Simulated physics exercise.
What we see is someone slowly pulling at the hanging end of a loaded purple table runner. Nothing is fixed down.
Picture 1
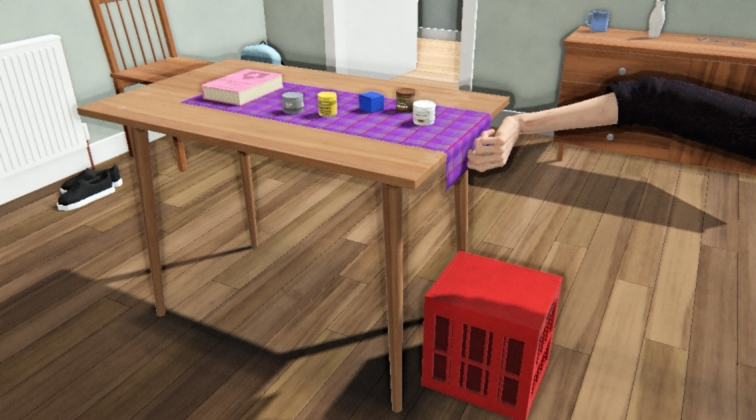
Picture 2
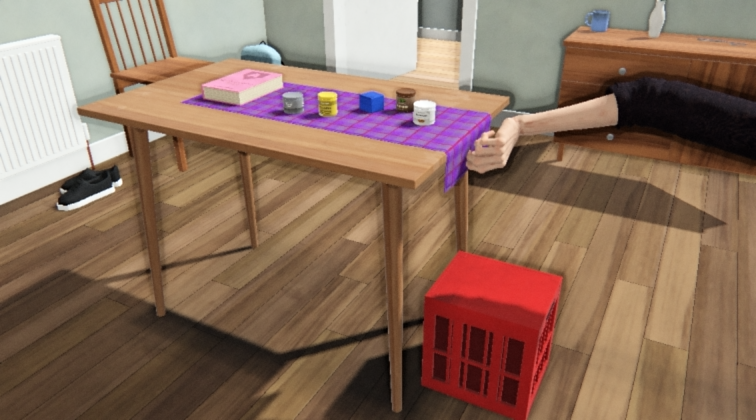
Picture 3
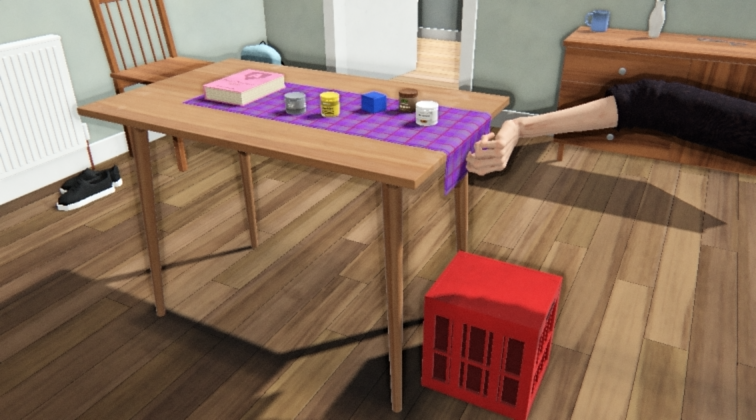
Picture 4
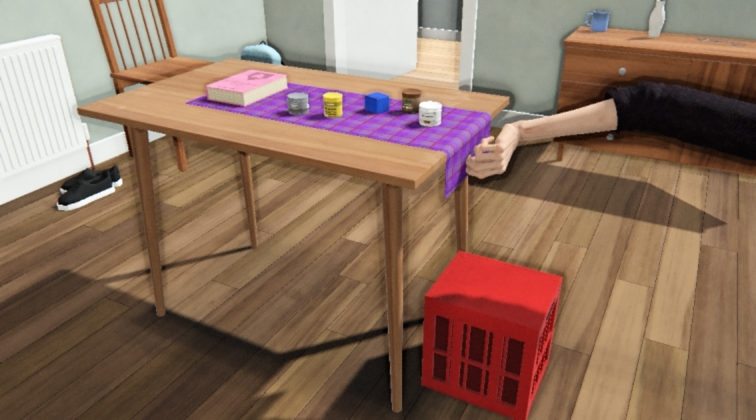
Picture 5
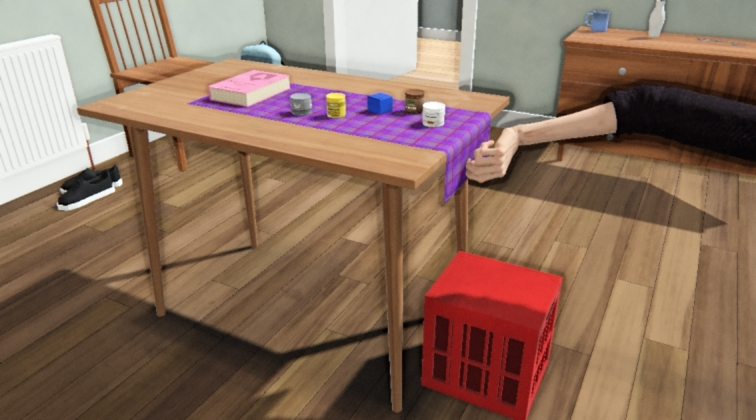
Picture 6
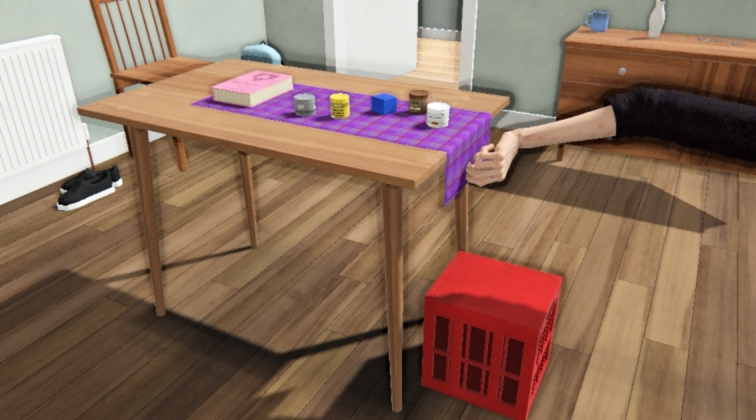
A purple table runner slides slowly to the right as a hand pulls its hanging end, carrying a white pot, brown pot, blue cube, yellow pot and grey pot slightly toward the table's edge, above a red crate on the floor.
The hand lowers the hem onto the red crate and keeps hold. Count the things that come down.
The answer is three.
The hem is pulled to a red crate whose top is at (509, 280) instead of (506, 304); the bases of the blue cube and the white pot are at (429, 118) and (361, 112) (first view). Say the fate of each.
The blue cube is carried off, the white pot holds on.
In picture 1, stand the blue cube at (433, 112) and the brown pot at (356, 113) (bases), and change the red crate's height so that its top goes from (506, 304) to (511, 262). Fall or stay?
The blue cube goes over; the brown pot survives.
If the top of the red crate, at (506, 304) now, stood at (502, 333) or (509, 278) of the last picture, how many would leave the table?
Then 4 and 2.
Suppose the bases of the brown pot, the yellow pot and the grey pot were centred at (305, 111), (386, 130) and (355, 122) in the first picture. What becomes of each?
The brown pot survives; the yellow pot falls; the grey pot goes over.
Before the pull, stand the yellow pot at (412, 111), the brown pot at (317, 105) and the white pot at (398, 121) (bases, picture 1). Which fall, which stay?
The yellow pot goes over, the brown pot keeps its place on top, the white pot falls.
Early on, hem near (466, 237); white pot gone.
Midway, hem on the crate; white pot and brown pot gone.
Finally, hem on the crate; white pot, brown pot and blue cube gone. Over the edge go three.
